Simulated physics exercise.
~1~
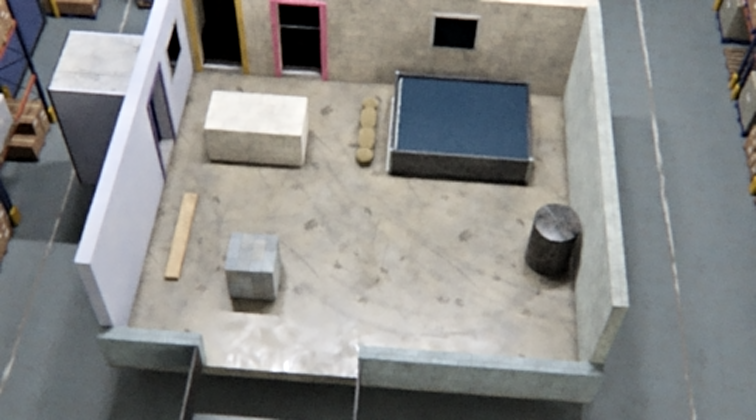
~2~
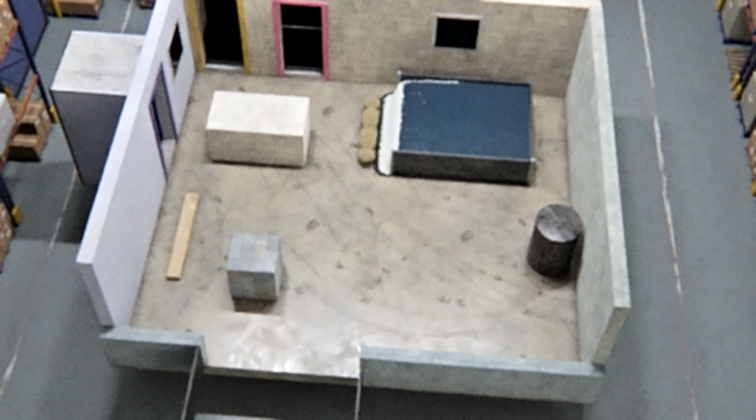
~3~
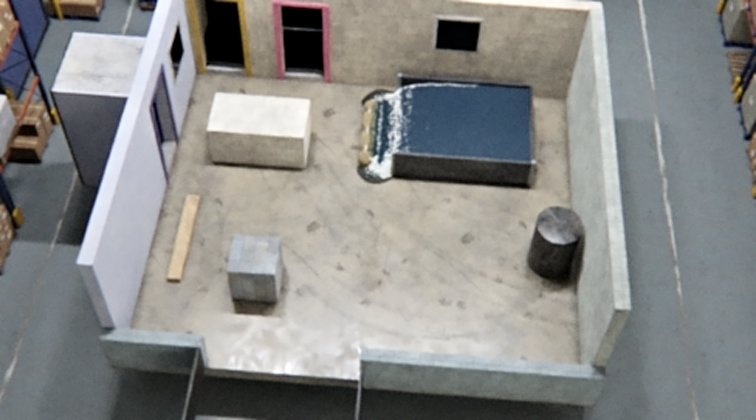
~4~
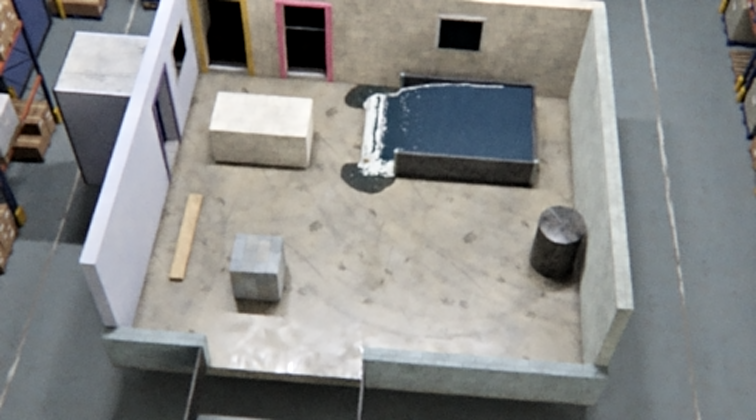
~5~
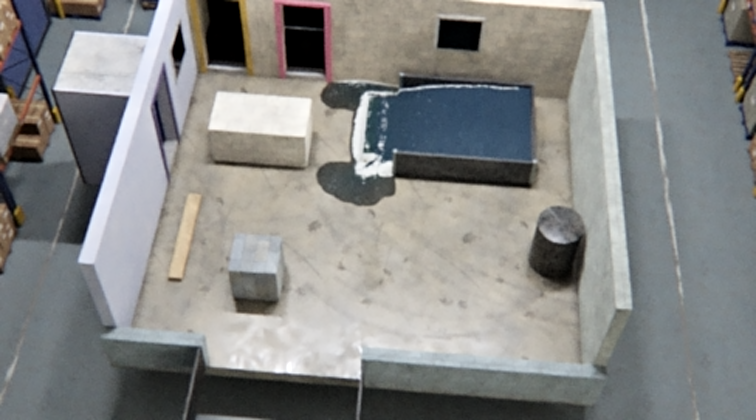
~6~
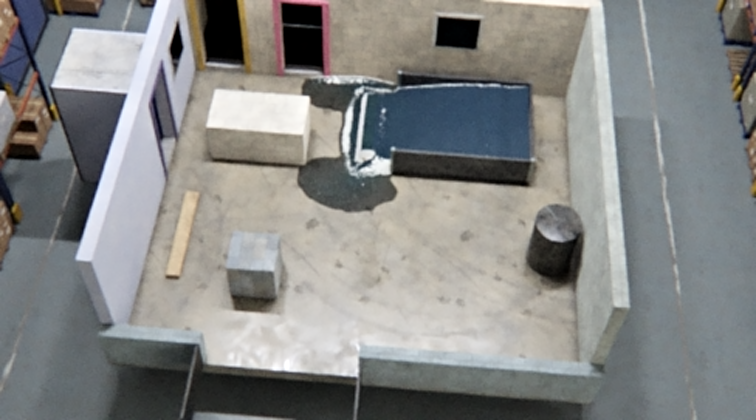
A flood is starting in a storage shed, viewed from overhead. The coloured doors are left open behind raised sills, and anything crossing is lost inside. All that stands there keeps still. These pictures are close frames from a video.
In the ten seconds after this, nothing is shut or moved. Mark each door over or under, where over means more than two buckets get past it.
Pink door - under; blue door - under; yellow door - over.
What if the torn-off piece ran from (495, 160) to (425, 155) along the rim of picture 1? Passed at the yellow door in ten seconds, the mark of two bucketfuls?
So yellow door comes in lower.
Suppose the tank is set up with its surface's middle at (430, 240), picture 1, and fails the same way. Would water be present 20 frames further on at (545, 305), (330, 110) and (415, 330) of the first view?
Result: Spared; inundated; spared.
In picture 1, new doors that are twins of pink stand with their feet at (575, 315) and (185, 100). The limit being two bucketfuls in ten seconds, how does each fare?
Lab note, doors in listed order: Under the limit, over the limit.
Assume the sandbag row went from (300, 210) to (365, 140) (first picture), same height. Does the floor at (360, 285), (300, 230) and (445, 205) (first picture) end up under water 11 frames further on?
Readings in sequence: Wet through / wet through / unflooded.
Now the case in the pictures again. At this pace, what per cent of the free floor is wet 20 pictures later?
That works out to some 60 in a hundred.
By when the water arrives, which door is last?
I pick the blue-painted one.
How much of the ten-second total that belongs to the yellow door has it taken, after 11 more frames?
The figure is near 0 per cent.
A moment on, water covers 25 % of the floor; the pink door wet at the sill, nothing in, the blue door not reached, the yellow door wet at the sill, nothing in.
Next, water covers 40 % of the floor; the pink door wet at the sill, nothing in, the blue door not reached, the yellow door wet at the sill, nothing in.
Then, water covers 60 % of the floor; the pink door wet at the sill, nothing in, the blue door wet at the sill, nothing in, the yellow door under two buckets in.
Later, water covers 65 % of the floor; the pink door wet at the sill, nothing in, the blue door wet at the sill, nothing in, the yellow door over two buckets in.
In the end, water covers 85 % of the floor; the pink door wet at the sill, nothing in, the blue door wet at the sill, nothing in, the yellow door over two buckets in.
